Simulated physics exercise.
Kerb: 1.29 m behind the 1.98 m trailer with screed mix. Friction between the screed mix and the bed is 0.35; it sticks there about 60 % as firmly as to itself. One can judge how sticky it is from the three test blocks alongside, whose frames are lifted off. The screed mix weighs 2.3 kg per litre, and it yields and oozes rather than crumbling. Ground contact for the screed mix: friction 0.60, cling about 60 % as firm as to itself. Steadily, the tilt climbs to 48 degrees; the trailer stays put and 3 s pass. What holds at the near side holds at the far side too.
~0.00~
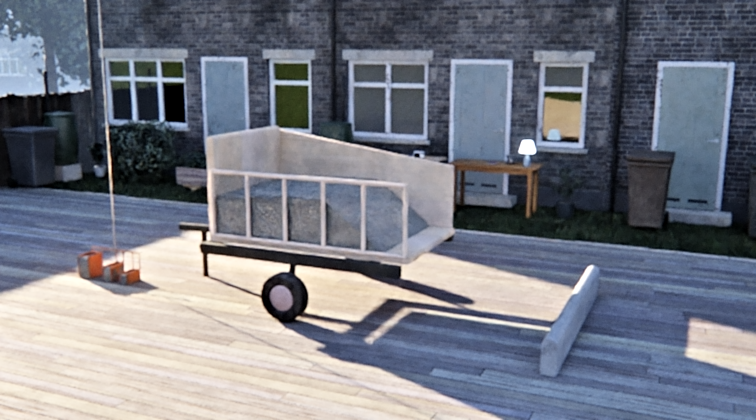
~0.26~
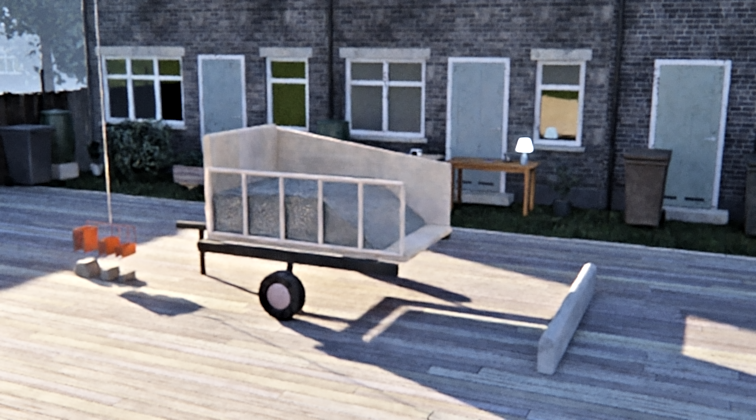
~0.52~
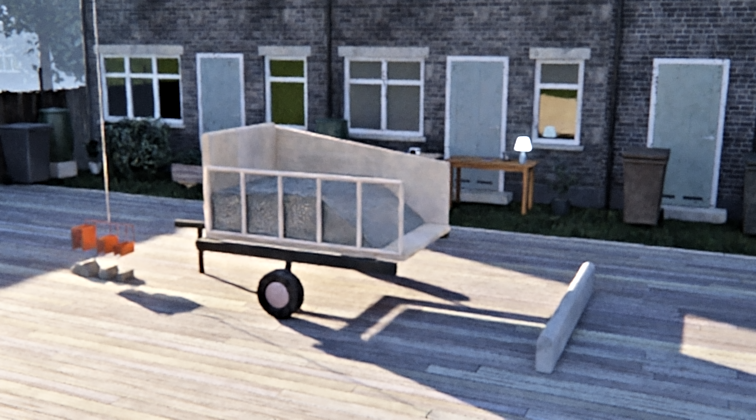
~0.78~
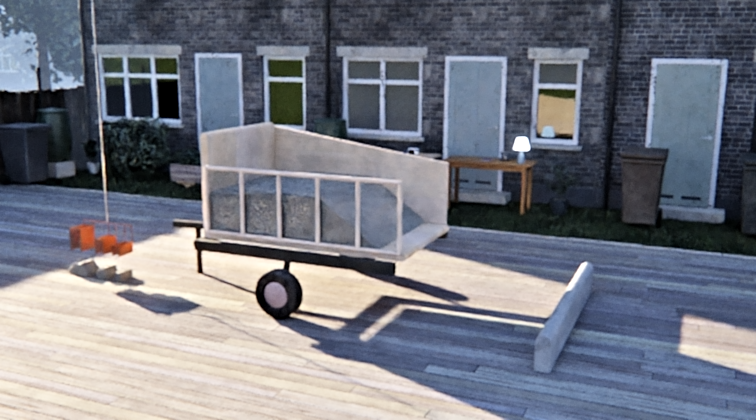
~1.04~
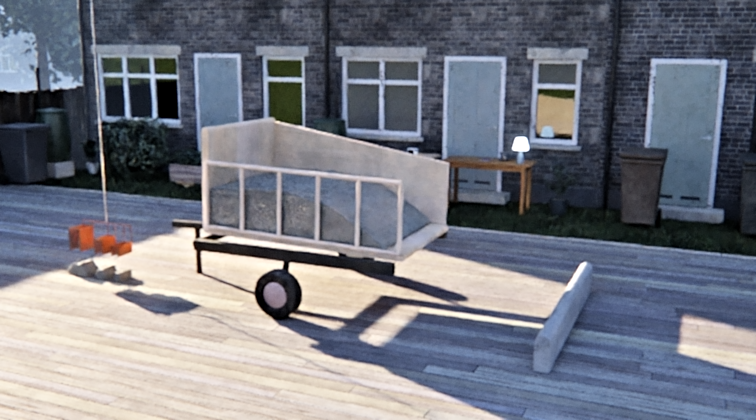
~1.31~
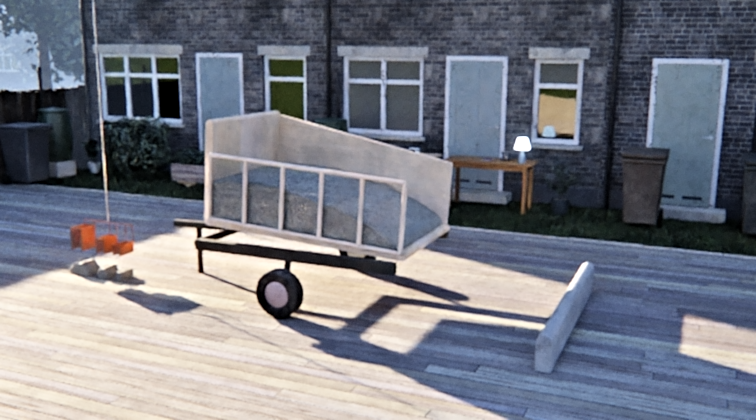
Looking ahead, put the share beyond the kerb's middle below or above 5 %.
The figure lands shy of 5 %.
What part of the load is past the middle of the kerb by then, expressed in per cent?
I'd say around 0 %.
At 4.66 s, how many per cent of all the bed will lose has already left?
Estimate: 80 %.
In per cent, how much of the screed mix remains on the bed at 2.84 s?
Near 75 % then.
After 2.84 s, the tilt is 16 degrees, 75 % is on the bed and 0 % past the kerb's middle.
After 4.66 s, the tilt is 30 degrees, 20 % is on the bed and 0 % past the kerb's middle.
After 6.48 s, the tilt is 45 degrees, none is on the bed and 0 % past the kerb's middle.
After 8.30 s, the tilt is 48 degrees, none is on the bed and 0 % past the kerb's middle.
After 10.00 s, at the end, the tilt is 48 degrees, none is on the bed and 0 % past the kerb's middle.
